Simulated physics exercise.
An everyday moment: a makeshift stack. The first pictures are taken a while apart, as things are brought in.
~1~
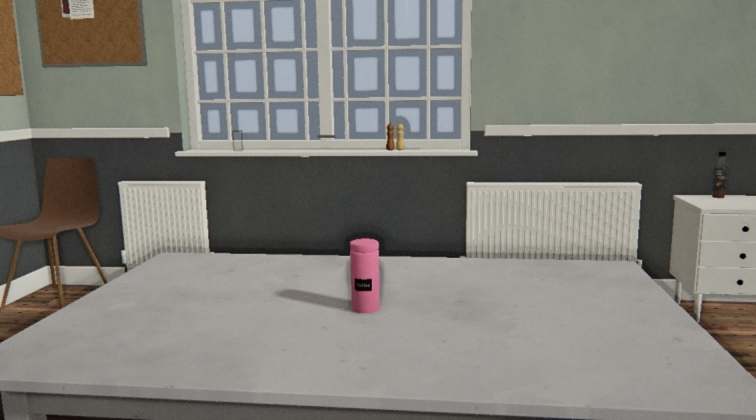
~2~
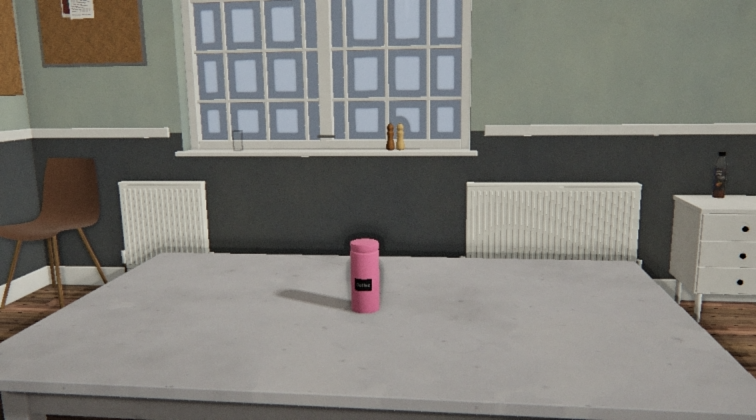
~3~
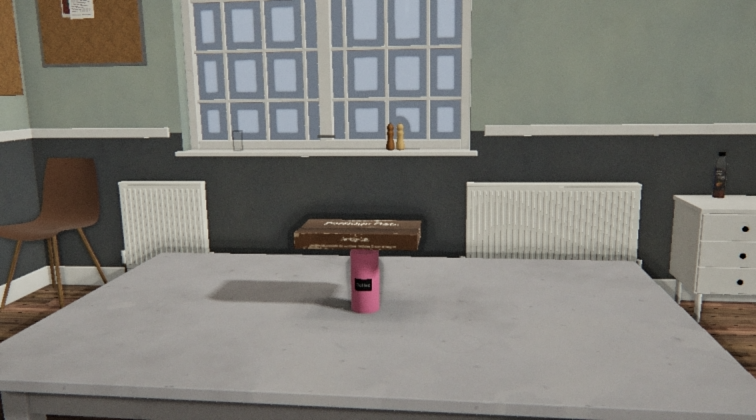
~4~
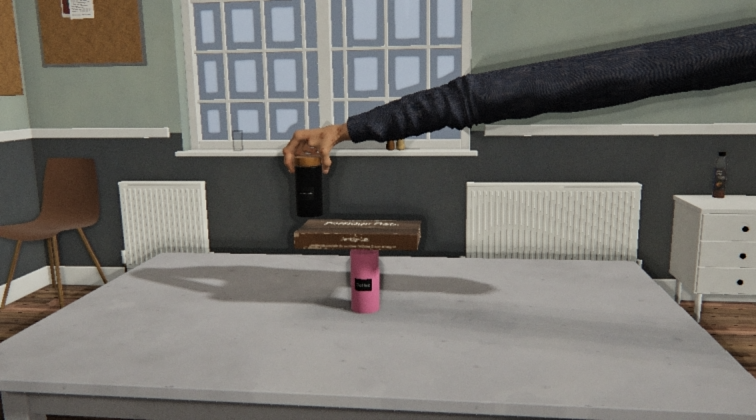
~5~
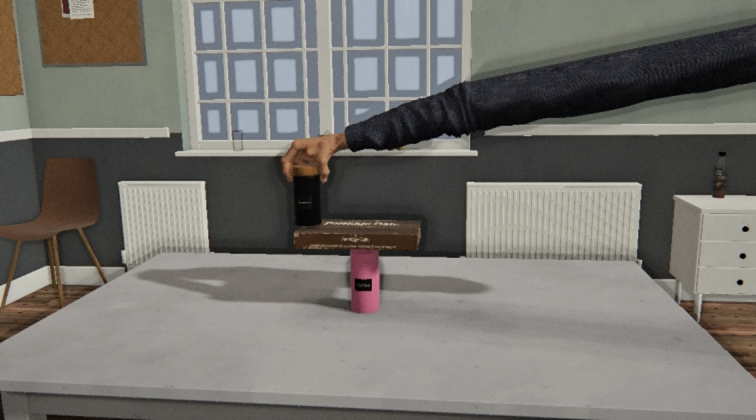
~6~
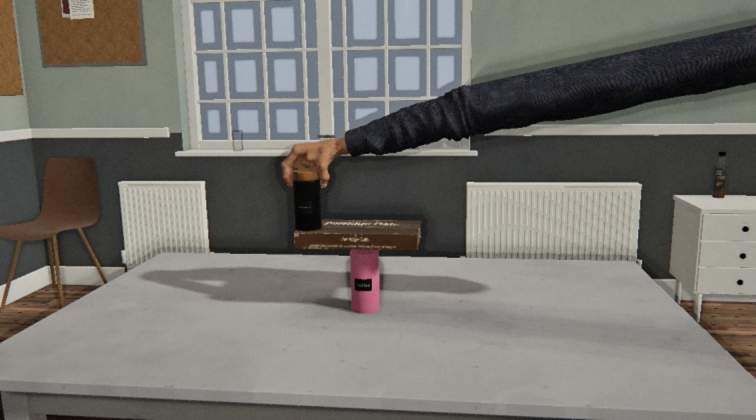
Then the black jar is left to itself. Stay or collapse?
Here the stack comes apart.
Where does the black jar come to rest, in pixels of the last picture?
Around (251, 303).
Then, 0.30 s on from there, black jar now fallen; brown packet turned 34° from how it was put.
Then, 0.40 s on from there, brown packet turned 67° from how it was put.
Then, 0.60 s on from there, brown packet now fallen.
Then, 0.80 s on from there, things are still on the move.
In the end, fallen, brown packet and black jar; pink jar unmoved. At the end, from the last picture's camera, black jar near (250, 303). The stack gives way.
